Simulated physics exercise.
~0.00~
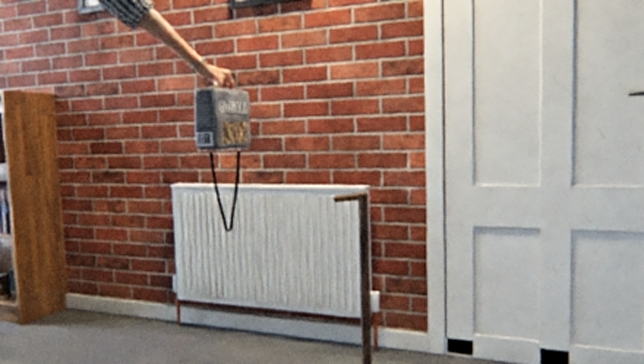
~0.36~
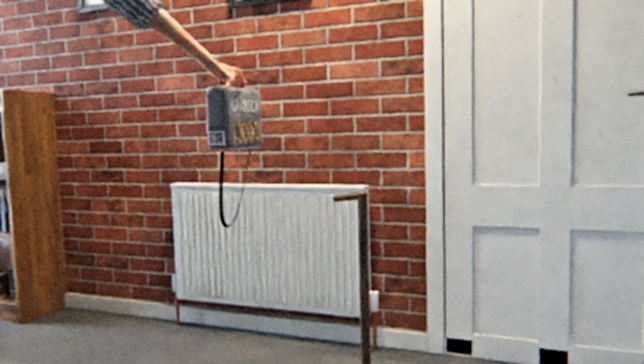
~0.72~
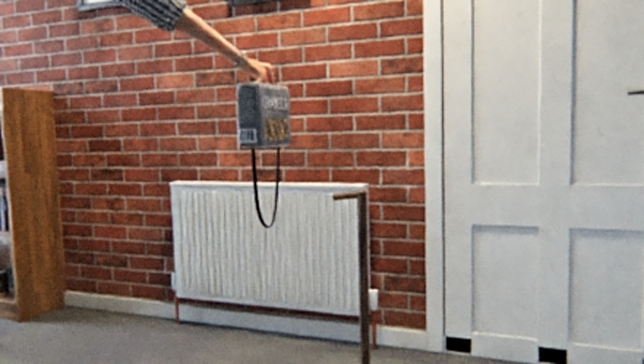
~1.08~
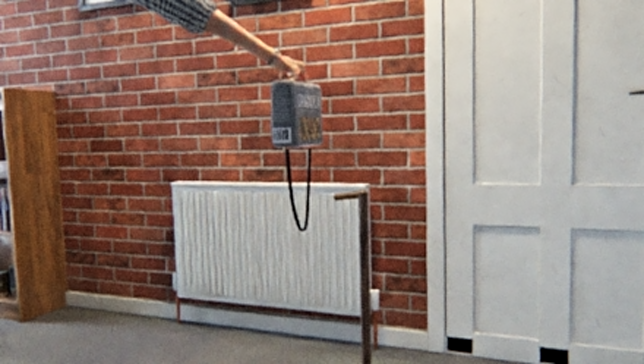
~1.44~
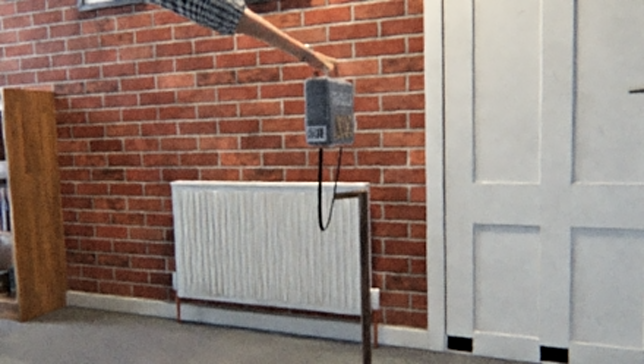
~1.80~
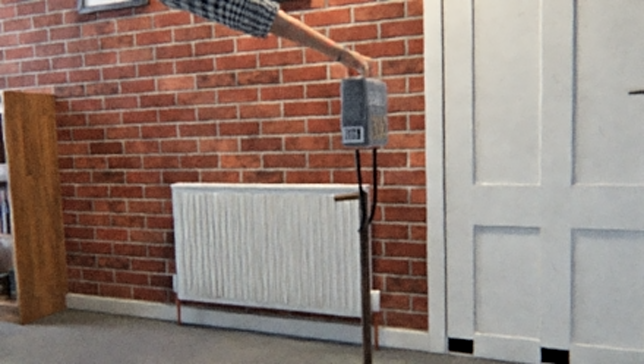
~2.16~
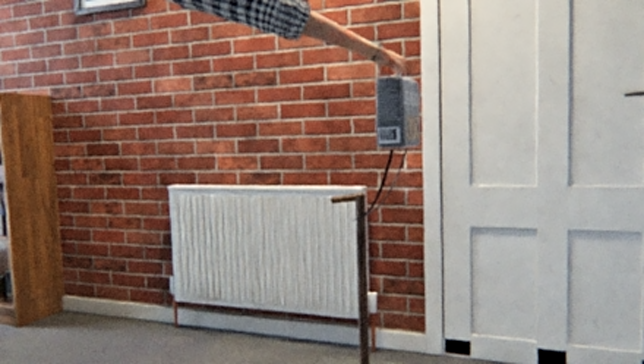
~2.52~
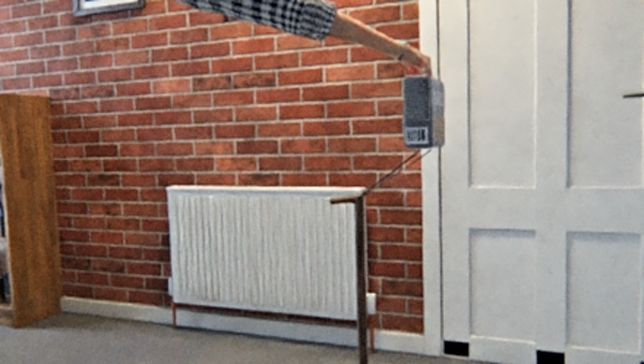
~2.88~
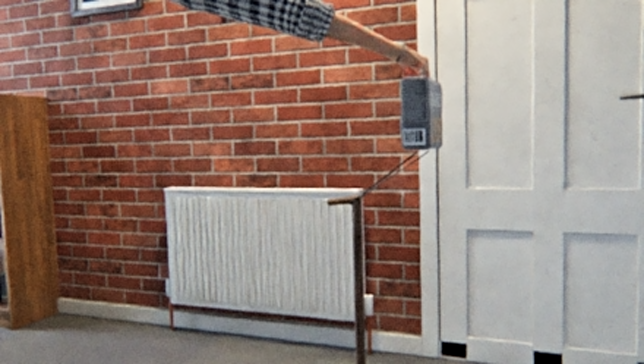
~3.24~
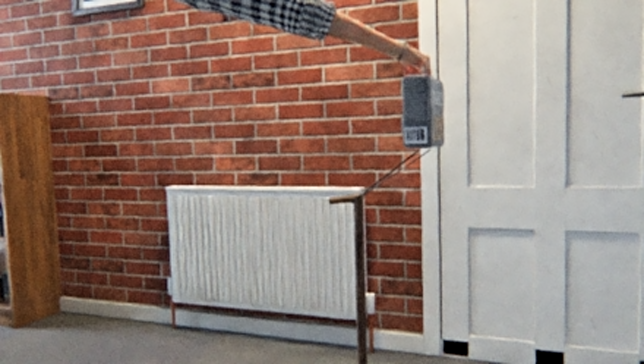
Grey bag held by an outstretched arm moving right past a hooked post, its trailing loop catching and pulling taut, hand stopping.
